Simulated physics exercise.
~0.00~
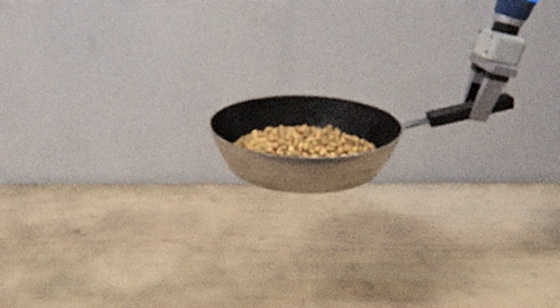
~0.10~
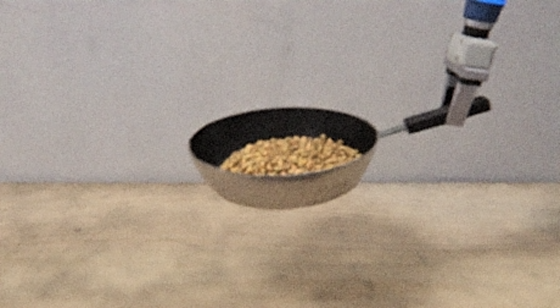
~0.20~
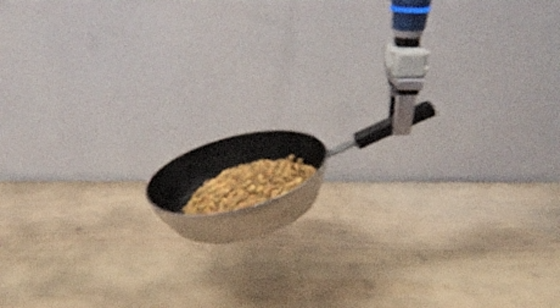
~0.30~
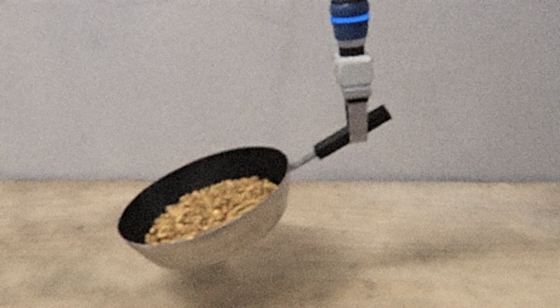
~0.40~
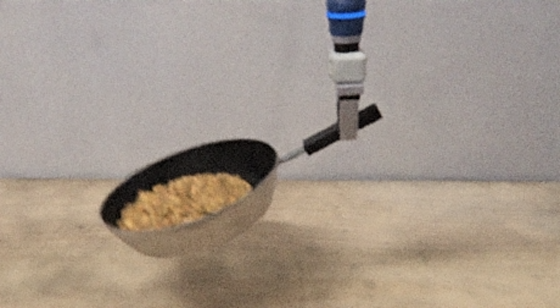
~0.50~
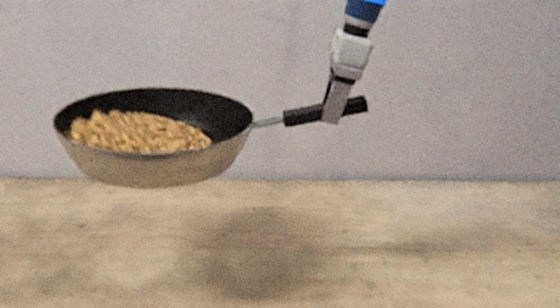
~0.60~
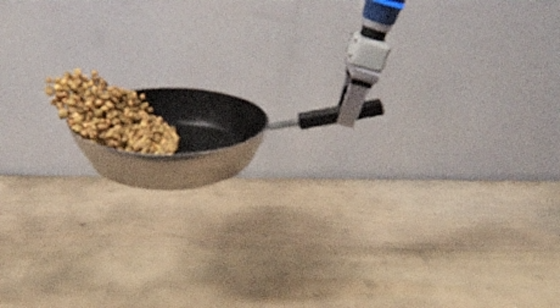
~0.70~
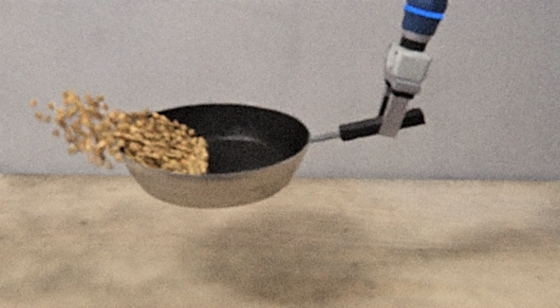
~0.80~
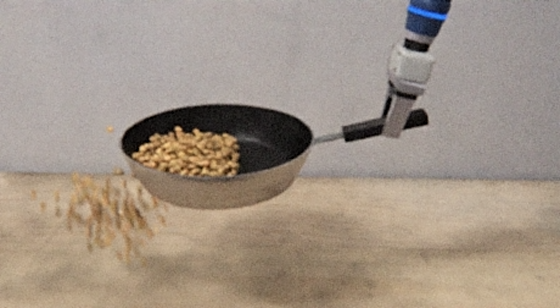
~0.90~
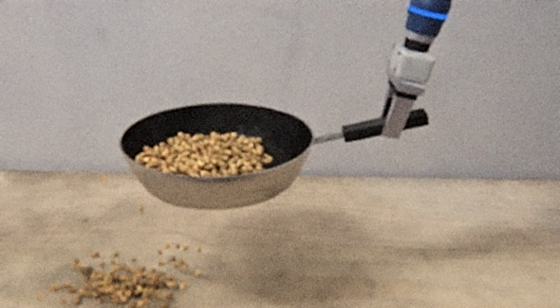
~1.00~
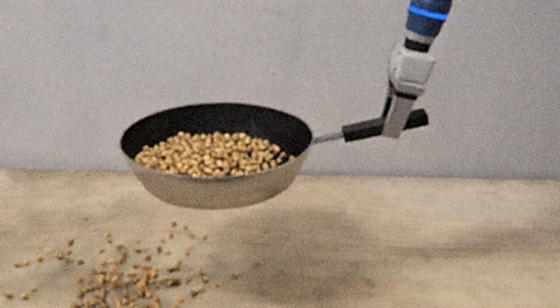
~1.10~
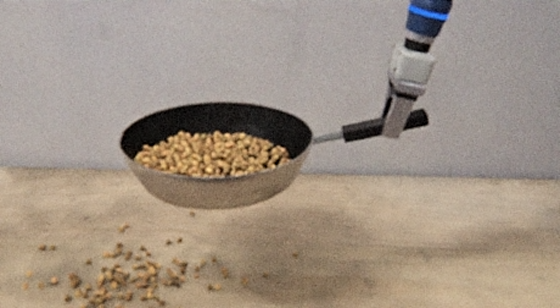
Frying pan of chickpeas swung down and left by a robot arm, then jerked back, spilling some across the table below.
